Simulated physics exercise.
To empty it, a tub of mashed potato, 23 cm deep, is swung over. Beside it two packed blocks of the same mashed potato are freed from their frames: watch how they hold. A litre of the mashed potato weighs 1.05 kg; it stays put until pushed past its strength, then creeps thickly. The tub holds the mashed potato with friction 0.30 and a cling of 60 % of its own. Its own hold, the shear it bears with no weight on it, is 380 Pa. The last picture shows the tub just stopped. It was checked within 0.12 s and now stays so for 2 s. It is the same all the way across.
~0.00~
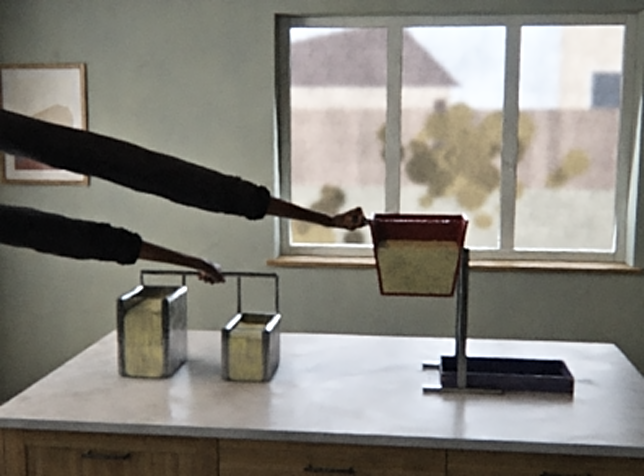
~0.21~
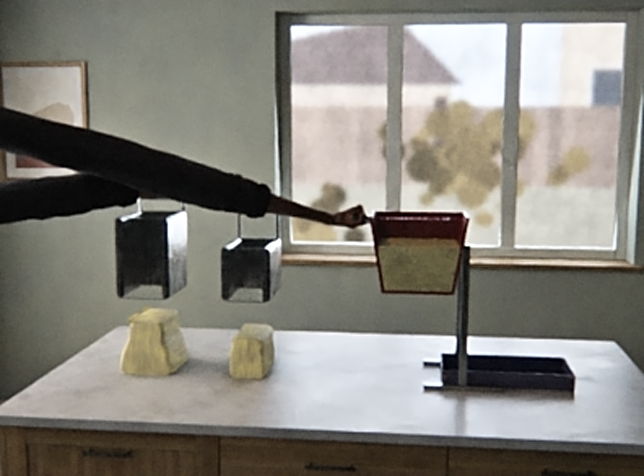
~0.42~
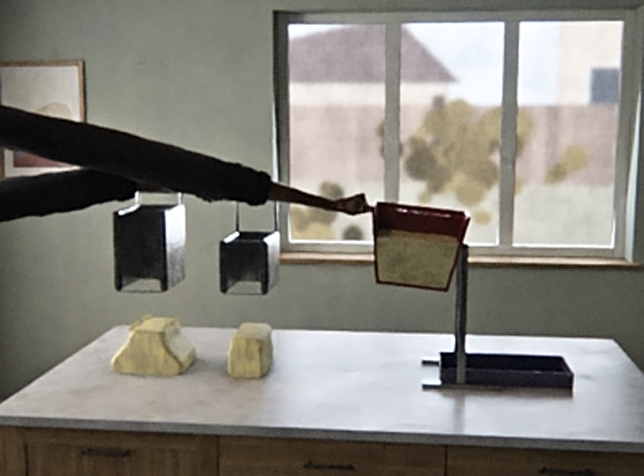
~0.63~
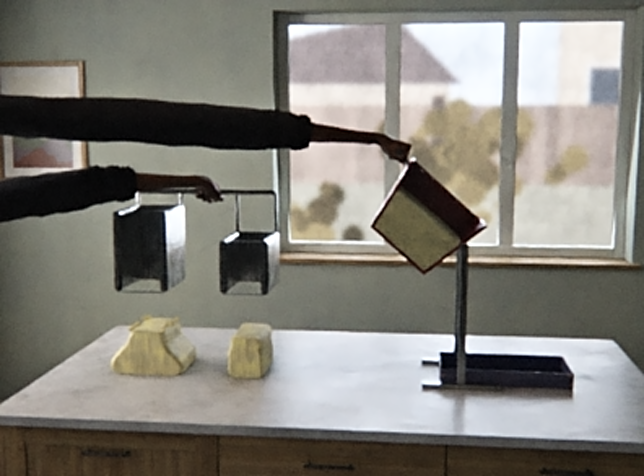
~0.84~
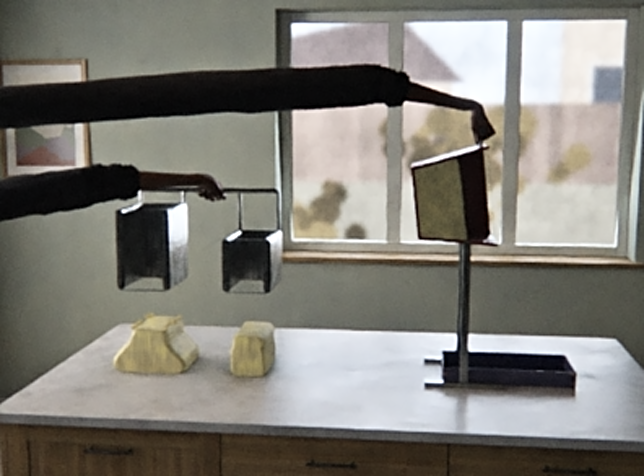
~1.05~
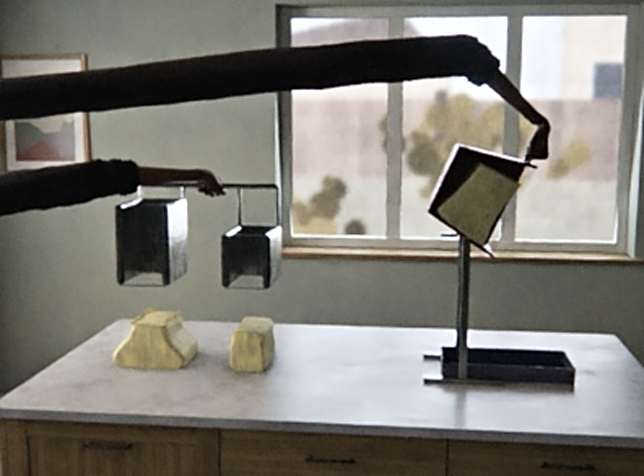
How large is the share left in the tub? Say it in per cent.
Expect roughly 0 %.
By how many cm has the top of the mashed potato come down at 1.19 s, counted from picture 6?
Some 14 cm.
After 1.19 s, the tub is at 114 degrees and holds 36 %.
After 1.36 s, the tub is at 114 degrees and holds 0 %.
After 1.53 s, the tub is at 114 degrees and holds 0 %.
After 1.70 s, the tub is at 114 degrees and holds 0 %.
After 3.05 s, the tub is at 114 degrees and holds 0 %.
